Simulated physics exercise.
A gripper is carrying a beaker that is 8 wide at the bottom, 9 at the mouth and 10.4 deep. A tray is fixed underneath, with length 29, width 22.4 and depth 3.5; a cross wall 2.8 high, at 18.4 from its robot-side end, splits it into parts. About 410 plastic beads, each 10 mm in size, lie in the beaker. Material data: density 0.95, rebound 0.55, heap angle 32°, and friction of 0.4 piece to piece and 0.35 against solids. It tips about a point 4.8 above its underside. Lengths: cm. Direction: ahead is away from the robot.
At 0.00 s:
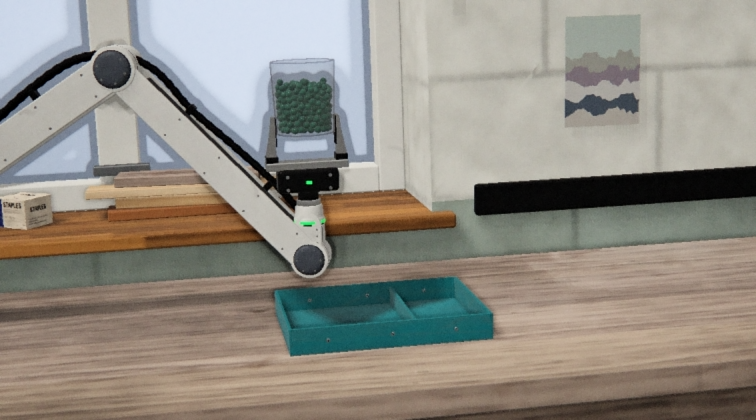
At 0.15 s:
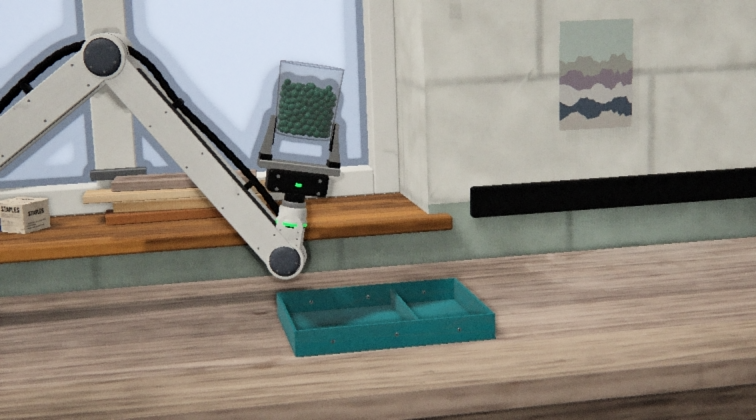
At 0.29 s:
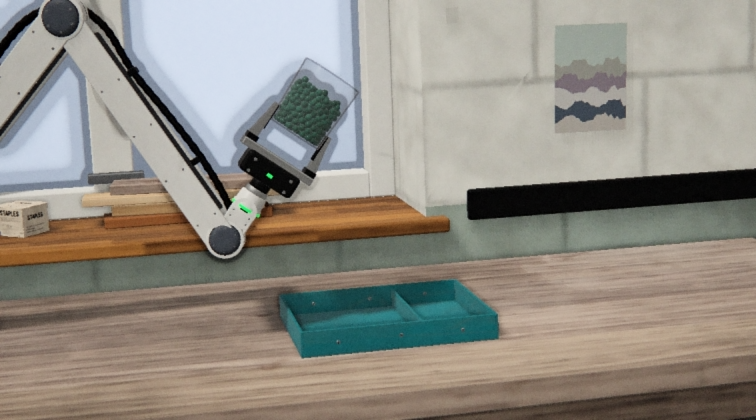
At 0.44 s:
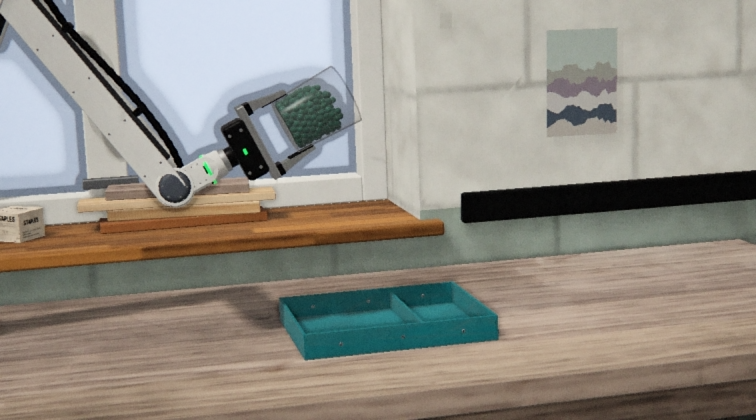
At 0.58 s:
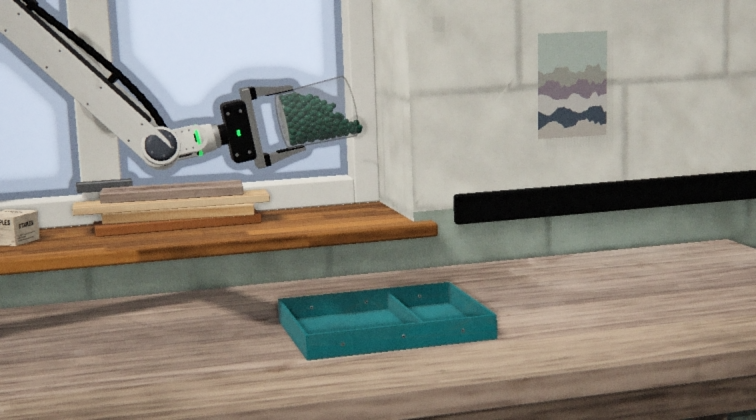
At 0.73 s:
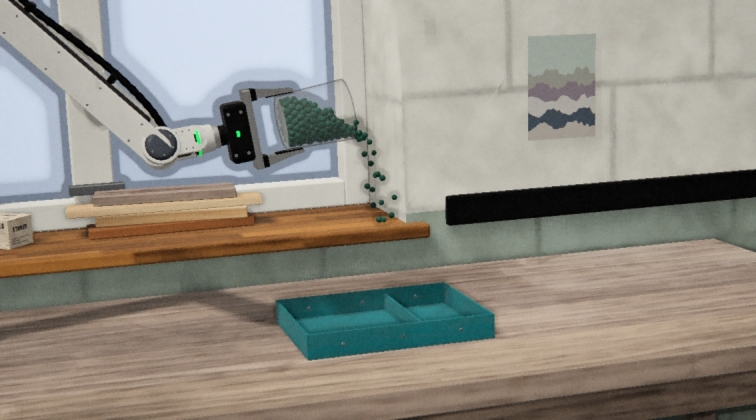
A robot arm tilts a clear beaker rightward until green beads spill from its mouth.
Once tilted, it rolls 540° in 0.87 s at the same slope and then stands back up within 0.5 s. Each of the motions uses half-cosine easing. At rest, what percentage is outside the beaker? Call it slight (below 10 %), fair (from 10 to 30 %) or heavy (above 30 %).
I would call it heavy, above 30 %.
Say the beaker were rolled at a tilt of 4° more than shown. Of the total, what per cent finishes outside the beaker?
It comes to around 60 percent.
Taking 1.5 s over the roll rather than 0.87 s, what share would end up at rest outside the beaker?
Then roughly 55 %.
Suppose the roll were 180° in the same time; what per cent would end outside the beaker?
Roughly 35 %.
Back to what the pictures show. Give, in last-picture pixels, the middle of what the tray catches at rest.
The centre sits around (396, 319).
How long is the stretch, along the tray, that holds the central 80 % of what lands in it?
Roughly 20 cm.
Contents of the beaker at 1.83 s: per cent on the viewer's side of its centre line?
Roughly 40 in every hundred.
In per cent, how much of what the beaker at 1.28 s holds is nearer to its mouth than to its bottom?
My estimate is some 35 per cent.
After 1.28 s, tipped 82°, highest piece 39 above the table; 310 in the beaker, 38 in the robot-side part, 22 in the far-side part, 2 on the table or floor, 35 in flight or on a rim.
After 1.83 s, tipped 47°, highest piece 37 above the table; 242 in the beaker, 72 in the robot-side part, 71 in the far-side part, 9 on the table or floor, 13 in flight or on a rim.
After 2.30 s, upright, highest piece 37 above the table; 241 in the beaker, 78 in the robot-side part, 74 in the far-side part, 13 on the table or floor, 1 in flight or on a rim.
After 3.00 s, upright, highest piece 37 above the table; 241 in the beaker, 78 in the robot-side part, 75 in the far-side part, 13 on the table or floor.
In the end, 241 in the beaker, 78 in the robot-side part, 75 in the far-side part, 13 on the table or floor. That is 41 % outside the beaker.
